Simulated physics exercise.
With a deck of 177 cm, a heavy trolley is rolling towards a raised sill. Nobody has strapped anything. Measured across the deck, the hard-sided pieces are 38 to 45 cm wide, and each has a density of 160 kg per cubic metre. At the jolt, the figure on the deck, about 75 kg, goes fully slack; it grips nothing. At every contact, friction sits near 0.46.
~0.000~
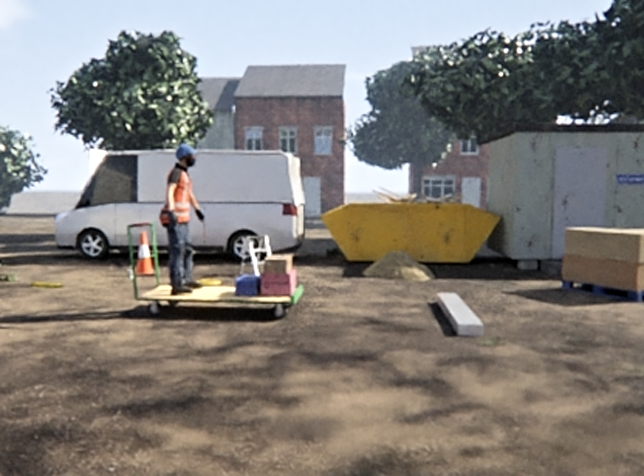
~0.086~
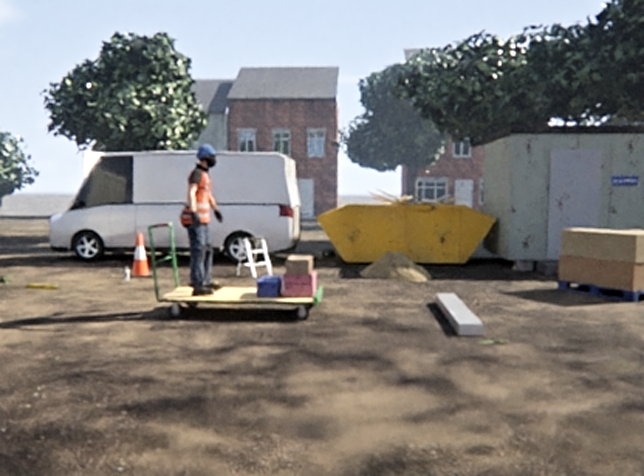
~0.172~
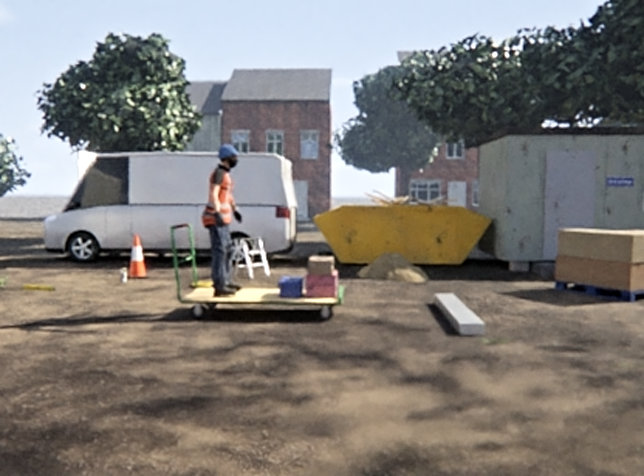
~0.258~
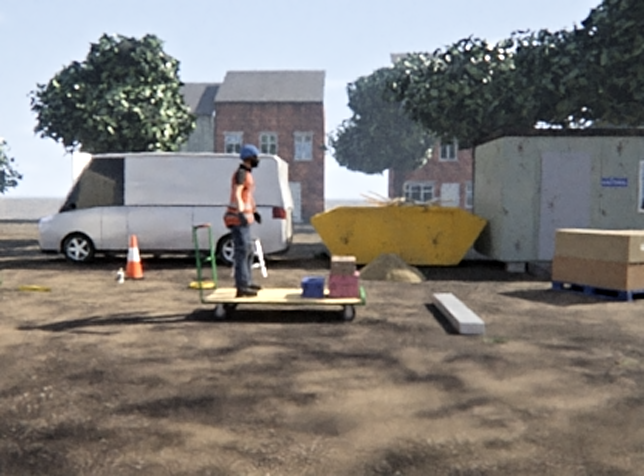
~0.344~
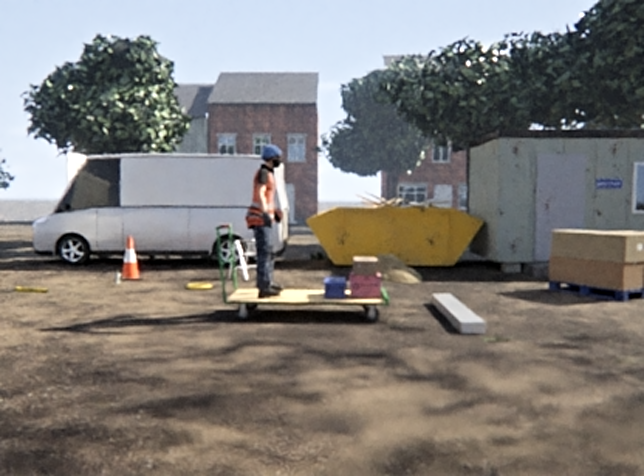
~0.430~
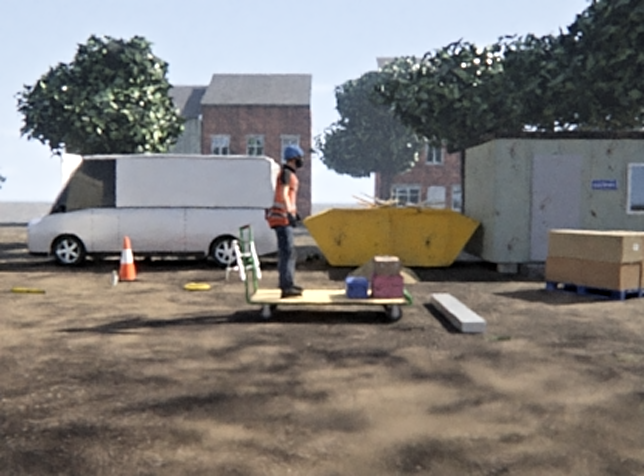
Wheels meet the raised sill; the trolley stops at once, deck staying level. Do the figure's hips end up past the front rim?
Yes.
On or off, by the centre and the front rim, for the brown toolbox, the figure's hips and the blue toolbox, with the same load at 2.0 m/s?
Then brown off, hips on, blue on.
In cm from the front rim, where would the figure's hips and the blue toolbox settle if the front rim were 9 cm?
With that rim, hips finish 20 cm past and blue stays 60 cm behind.
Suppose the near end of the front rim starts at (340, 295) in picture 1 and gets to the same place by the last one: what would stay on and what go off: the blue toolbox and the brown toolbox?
Blue: Still aboard; brown: No longer aboard.
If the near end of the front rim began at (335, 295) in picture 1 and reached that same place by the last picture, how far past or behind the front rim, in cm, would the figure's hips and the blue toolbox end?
Both stay short of the rim: The hips by 50 cm and blue by 50 cm.
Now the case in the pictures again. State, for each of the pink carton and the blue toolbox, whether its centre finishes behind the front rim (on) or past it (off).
End result - pink: Stays; blue: Stays.
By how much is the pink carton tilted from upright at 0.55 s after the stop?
I'd put the tilt near 0 degrees.
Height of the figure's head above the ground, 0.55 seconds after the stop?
Height: Approx. 100 cm.
Impact comes at 0.61 s.
After 0.86 s the figure's hips are 72 cm behind the rim, near (391, 241) in the last picture's view.
After 1.16 s the figure's hips are 2 cm behind the rim, near (451, 267) in the last picture's view.
After 1.61 s the figure's hips are 52 cm past the rim, near (498, 274) in the last picture's view.
When all is still (3.4 s), past the rim, brown toolbox and the figure's hips; behind it, blue toolbox and pink carton.
